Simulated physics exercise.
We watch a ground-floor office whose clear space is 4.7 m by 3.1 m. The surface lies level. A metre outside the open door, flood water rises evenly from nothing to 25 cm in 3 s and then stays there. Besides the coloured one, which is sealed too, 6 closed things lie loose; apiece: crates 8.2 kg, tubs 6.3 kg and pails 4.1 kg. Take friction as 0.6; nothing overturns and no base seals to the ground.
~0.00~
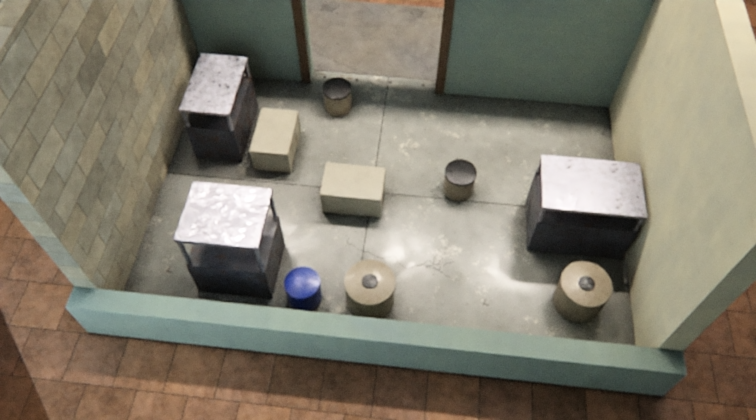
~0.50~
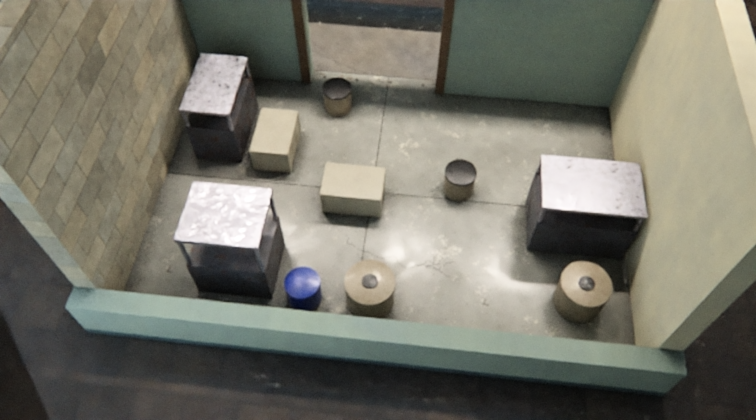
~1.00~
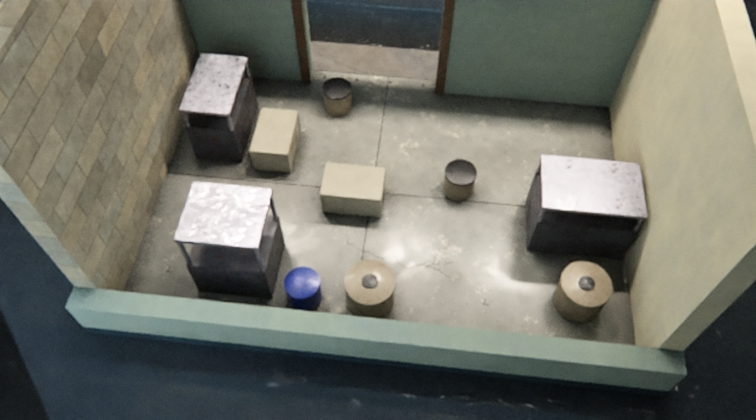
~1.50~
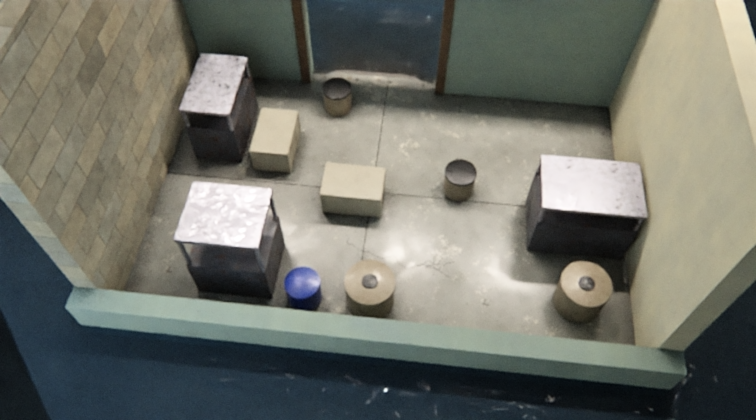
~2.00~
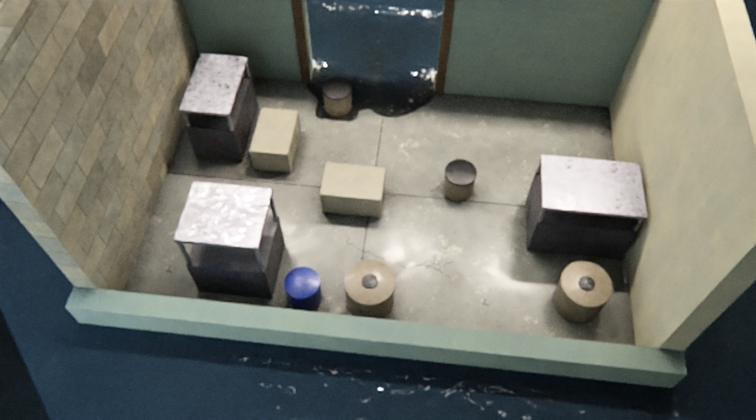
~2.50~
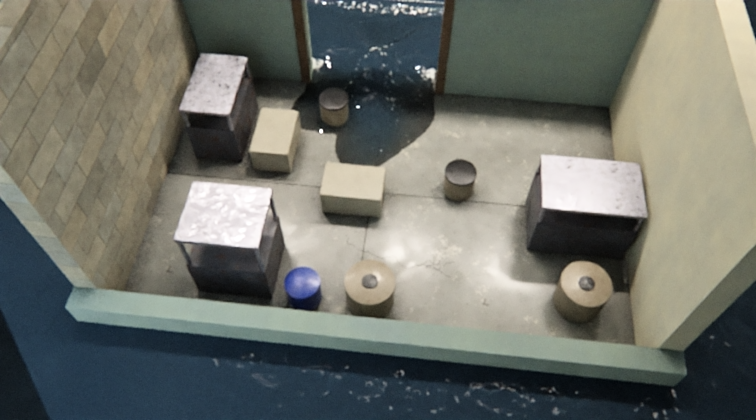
Dark water rising around a small walled room, then spreading through the open doorway across the floor and slightly shifting a container.
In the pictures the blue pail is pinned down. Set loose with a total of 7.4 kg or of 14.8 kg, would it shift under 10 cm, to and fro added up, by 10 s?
I expect that neither load is enough.
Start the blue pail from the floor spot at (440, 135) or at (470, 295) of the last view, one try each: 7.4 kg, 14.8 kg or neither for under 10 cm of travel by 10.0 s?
In that order: It takes the larger; neither is enough.
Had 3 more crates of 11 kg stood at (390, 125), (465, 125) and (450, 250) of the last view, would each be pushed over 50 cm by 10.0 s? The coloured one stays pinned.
In that order: Past it, short of it, past it.
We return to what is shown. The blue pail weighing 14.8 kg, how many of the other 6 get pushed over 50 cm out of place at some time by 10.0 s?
6 of them.
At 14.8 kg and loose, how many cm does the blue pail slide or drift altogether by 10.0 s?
About 40 cm.
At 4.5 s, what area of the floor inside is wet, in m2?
Some 10.0 m2.
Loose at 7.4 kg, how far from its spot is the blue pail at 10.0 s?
Roughly 30 cm.
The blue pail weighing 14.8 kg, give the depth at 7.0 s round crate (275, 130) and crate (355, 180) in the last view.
About 9 and 14 cm.
After 3.5 s the blue pail would be 0 cm from its start with 7.4 kg and 0 cm from its start with 14.8 kg; 0 cm of water round it then.
After 4.5 s the blue pail would be 19 cm from its start with 7.4 kg and 2 cm from its start with 14.8 kg; 9 cm of water round it then.
After 7.0 s the blue pail would be 29 cm from its start with 7.4 kg and 23 cm from its start with 14.8 kg; 12 cm of water round it then.
After 10.0 s the blue pail would be 29 cm from its start with 7.4 kg and 29 cm from its start with 14.8 kg; 19 cm of water round it then.
